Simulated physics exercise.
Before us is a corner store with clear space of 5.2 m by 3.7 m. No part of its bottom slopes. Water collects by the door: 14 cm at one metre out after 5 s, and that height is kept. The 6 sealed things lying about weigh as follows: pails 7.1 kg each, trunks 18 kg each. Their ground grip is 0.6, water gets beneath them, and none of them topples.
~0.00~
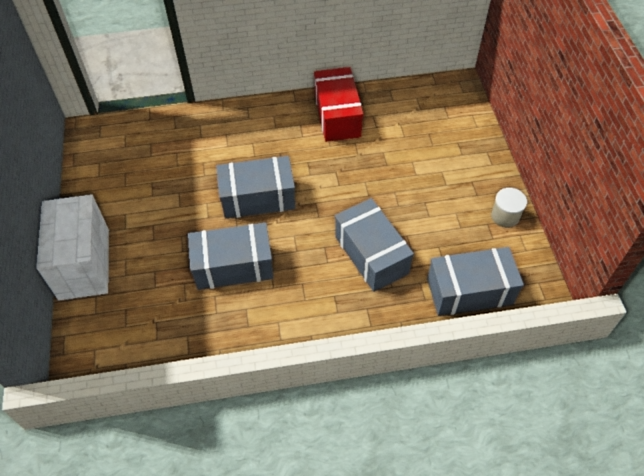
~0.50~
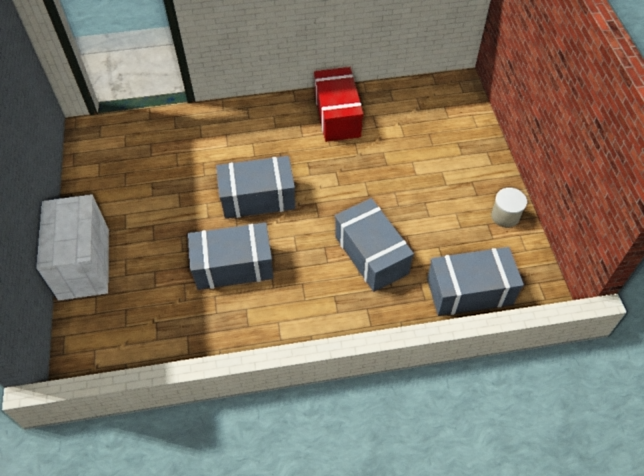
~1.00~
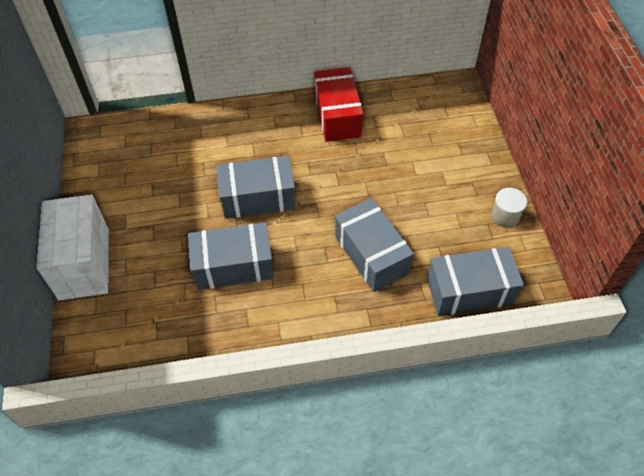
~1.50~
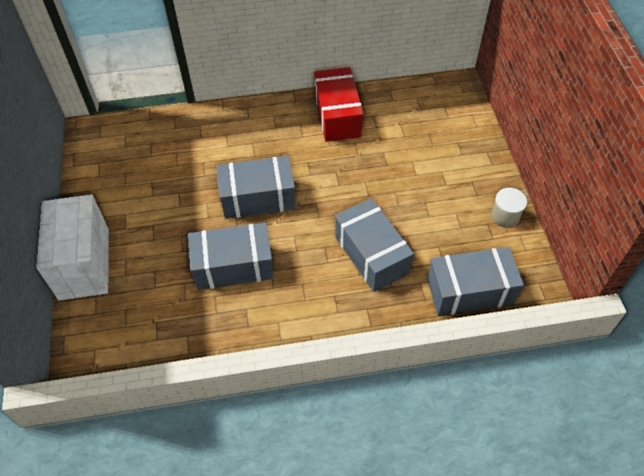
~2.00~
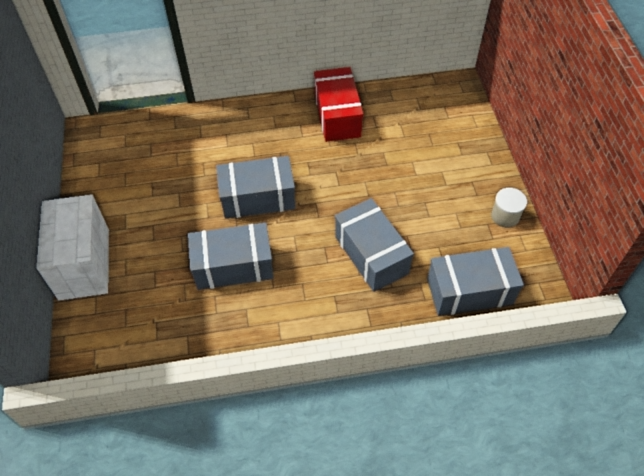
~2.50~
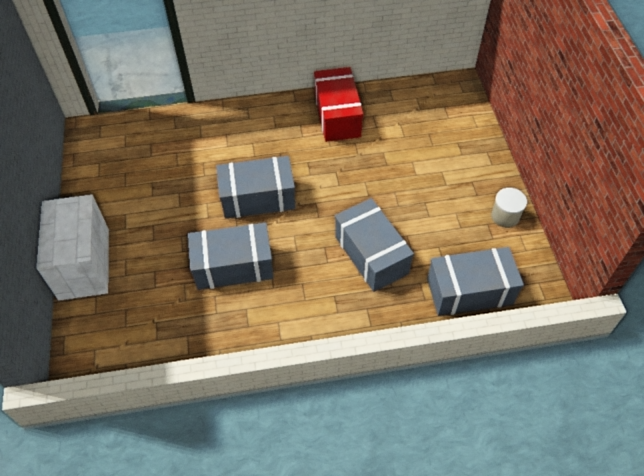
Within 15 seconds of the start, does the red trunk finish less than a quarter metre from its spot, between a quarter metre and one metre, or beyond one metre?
Less than a quarter metre.
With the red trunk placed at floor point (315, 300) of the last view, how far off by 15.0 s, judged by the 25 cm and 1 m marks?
Short answer, it goes a modest way.
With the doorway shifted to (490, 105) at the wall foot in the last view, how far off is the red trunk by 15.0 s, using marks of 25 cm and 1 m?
I'd expect the red trunk to get swept far off.
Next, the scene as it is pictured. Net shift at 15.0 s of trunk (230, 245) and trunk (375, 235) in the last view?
Respectively 150 and 20 centimetres.
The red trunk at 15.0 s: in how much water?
The depth there is around 3 cm.
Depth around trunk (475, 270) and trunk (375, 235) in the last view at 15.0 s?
Close to 4 and 5 centimetres.
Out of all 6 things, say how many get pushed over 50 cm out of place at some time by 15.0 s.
2 of them.
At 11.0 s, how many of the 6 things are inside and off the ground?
Total: 0.
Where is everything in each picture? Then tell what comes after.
In the first picture, the red trunk at (338, 92), on the bottom; 0.0 m2 under water; 0 of 6 have shifted.
In the second picture, the red trunk at (338, 92), on the bottom; 0.0 m2 under water; 0 of 6 have shifted.
In the third picture, the red trunk at (338, 92), on the bottom; 0.0 m2 under water; 0 of 6 have shifted.
In the fourth picture, the red trunk at (338, 92), on the bottom; water covers 0.0 m2; 0 of 6 have shifted.
In the fifth picture, the red trunk at (338, 92) rests on the ground; 0.0 m2 under water; 0 of 6 have shifted.
In the sixth picture, the red trunk at (338, 92), on the bottom; 0.0 m2 under water; 0 of 6 have shifted.
After 3.5 s the red trunk is near (338, 92), 0.0 m from its start, aground; 0 afloat.
After 6.8 s the red trunk is near (338, 92), 0.0 m from its start, aground; 0 afloat.
After 11.0 s the red trunk is near (338, 92), 0.0 m from its start, aground; 0 afloat.
After 15.0 s the red trunk is near (338, 92), 0.0 m from its start, aground; 2 afloat.
